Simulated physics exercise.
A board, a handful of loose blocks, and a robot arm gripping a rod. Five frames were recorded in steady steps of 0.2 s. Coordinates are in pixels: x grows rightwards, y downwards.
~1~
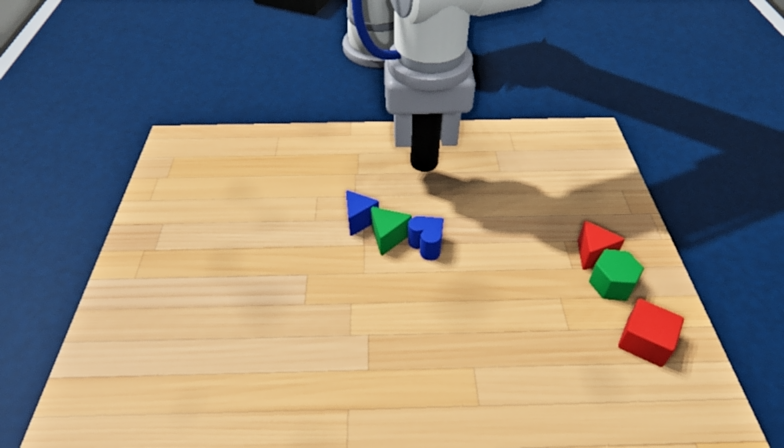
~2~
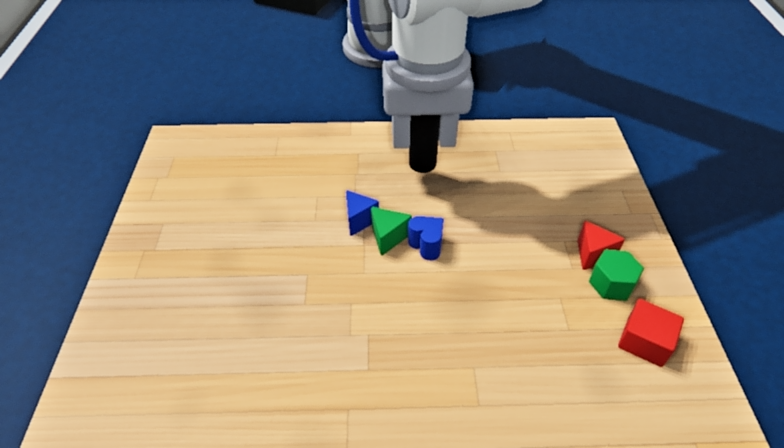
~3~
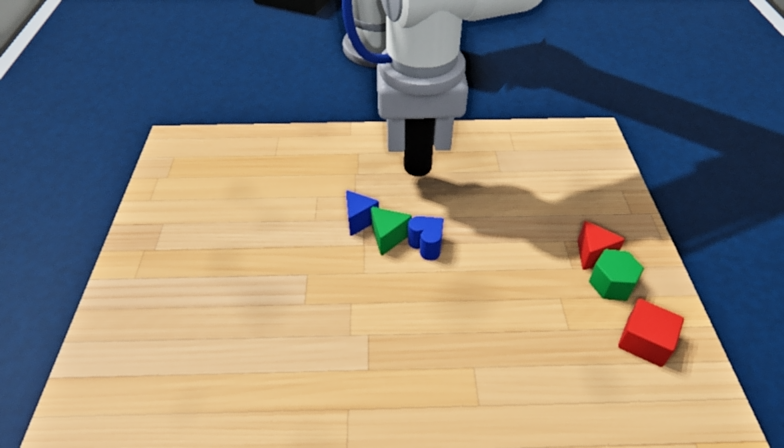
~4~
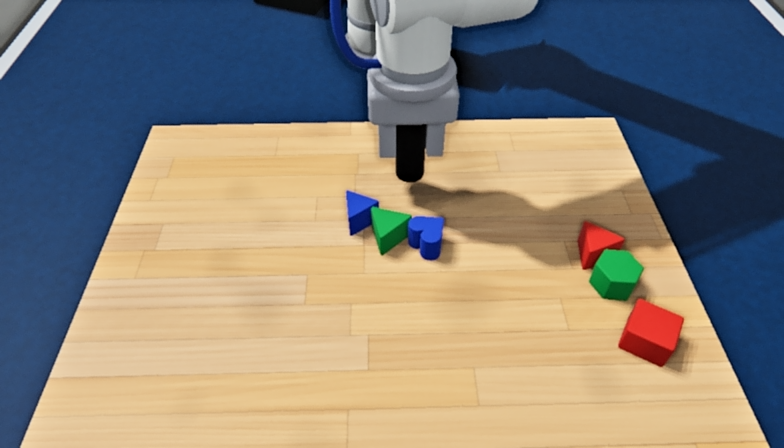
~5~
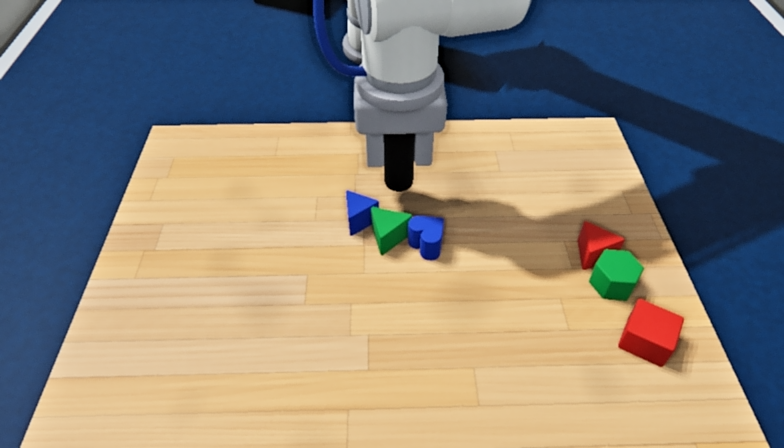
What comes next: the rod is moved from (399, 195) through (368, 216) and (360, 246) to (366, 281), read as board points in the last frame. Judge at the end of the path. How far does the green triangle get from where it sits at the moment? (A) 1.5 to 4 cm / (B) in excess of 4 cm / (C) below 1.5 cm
That would be A.
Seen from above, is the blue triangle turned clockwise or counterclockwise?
From above, the turn goes clockwise.
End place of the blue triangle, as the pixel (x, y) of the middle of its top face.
At the end it should sit near (328, 229).
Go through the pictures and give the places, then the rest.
In the first picture, rod tip at (424, 164); block tops, blue triangle at (358, 202); green triangle at (388, 219); blue heart at (428, 227).
In the second picture, rod at (423, 165); blocks unchanged.
In the third picture, rod at (418, 168); blocks unchanged.
In the fourth picture, rod at (410, 174); blocks unchanged.
In the fifth picture, rod at (399, 183); blue triangle at (358, 202); green triangle at (388, 219); blue heart at (428, 227).
One third of the way, rod at (367, 204); blue triangle at (345, 211).
Two thirds of the way, rod at (359, 235); blue triangle at (328, 229), turned 70° clockwise; green triangle at (389, 232), turned 80° anticlockwise.
At the end, rod at (366, 269); blue triangle at (328, 229), turned 70° clockwise; green triangle at (392, 240), turned 115° anticlockwise; blue heart in place.
